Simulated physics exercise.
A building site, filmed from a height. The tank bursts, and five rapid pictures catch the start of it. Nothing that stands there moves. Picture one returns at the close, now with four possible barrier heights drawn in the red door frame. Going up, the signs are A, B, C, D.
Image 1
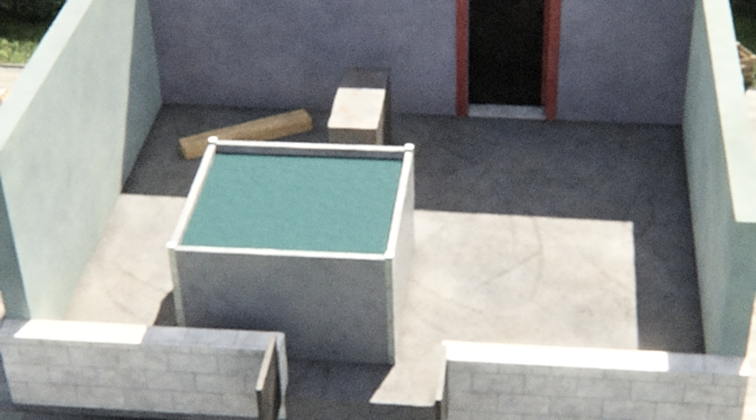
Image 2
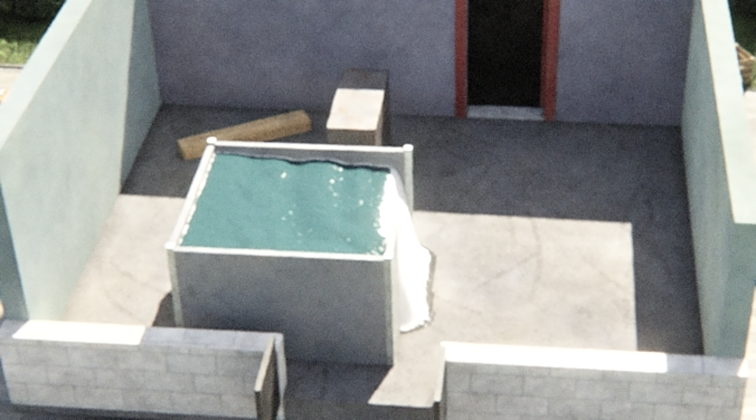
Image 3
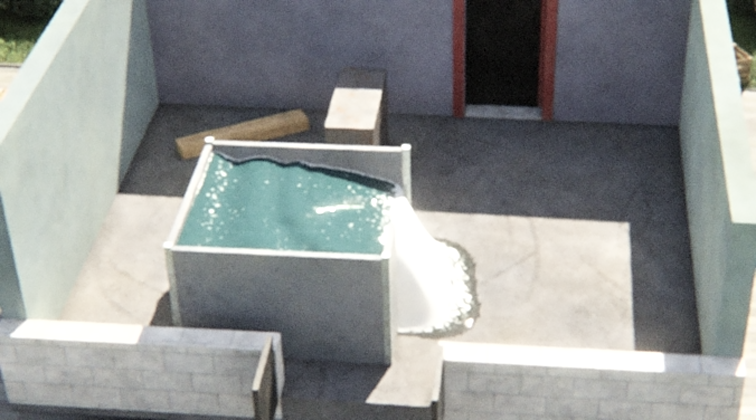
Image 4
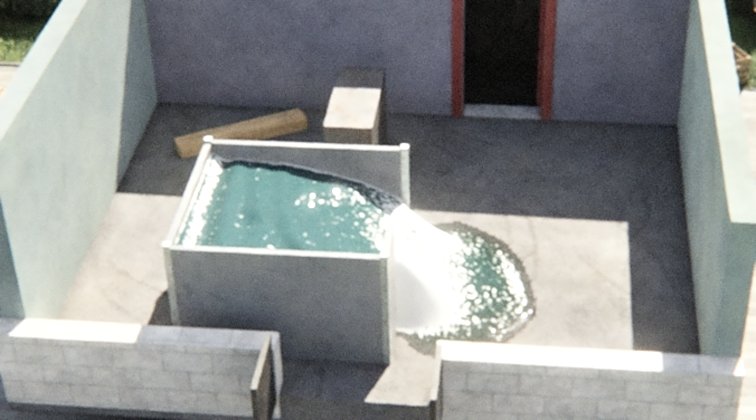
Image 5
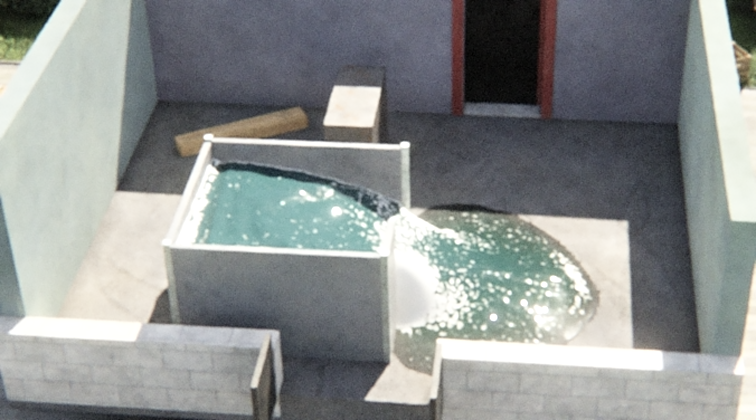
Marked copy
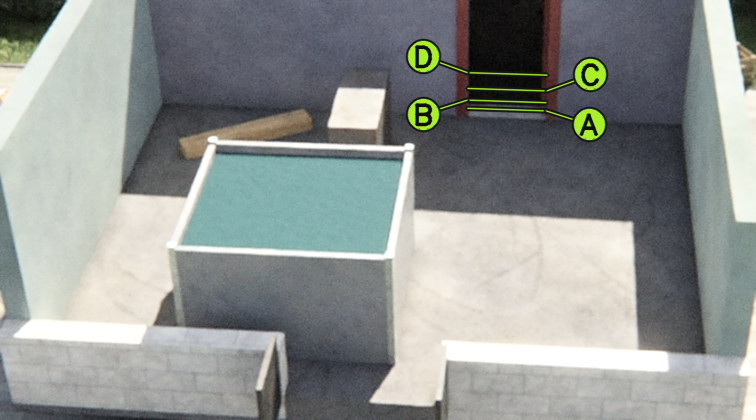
Green-blue water lies still in a square, pale-walled tank at the left of a concrete yard on a building site, seen from above by a nearly still camera. Pale green walls flank the yard, with a red-framed doorway behind, a timber beam and block near the tank, and low white walls in front. The water pours white from the tank's right side, its surface sloping and glittering, and spreads rightward across the ground in a widening, rounded sheet.
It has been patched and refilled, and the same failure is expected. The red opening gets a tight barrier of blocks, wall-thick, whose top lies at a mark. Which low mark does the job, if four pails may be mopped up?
The answer is height B.
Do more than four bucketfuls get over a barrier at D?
No, not at all.
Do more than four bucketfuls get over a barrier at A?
Yes.
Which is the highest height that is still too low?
A it is.
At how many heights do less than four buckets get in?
Three.
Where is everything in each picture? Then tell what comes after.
Water in the tank at rest, its middle at (296, 203); foot of the red doorway at (506, 118); open gate at (363, 333).
Water covers 1 % of the ground and shows as far out as (415, 326).
Water covers 4 % of the ground and shows as far out as (457, 328).
Water covers 8 % of the ground and shows as far out as (527, 307).
Water covers 15 % of the ground and shows as far out as (591, 302).
On the marked copy, A at (506, 109); B at (506, 101); C at (506, 89); D at (507, 73); from the bottom up A, B, C, D.
With A, about 8 bucketfuls get in.
With B, a splash gets over, under a bucket.
With C, nothing gets over.
With D, nothing gets over.
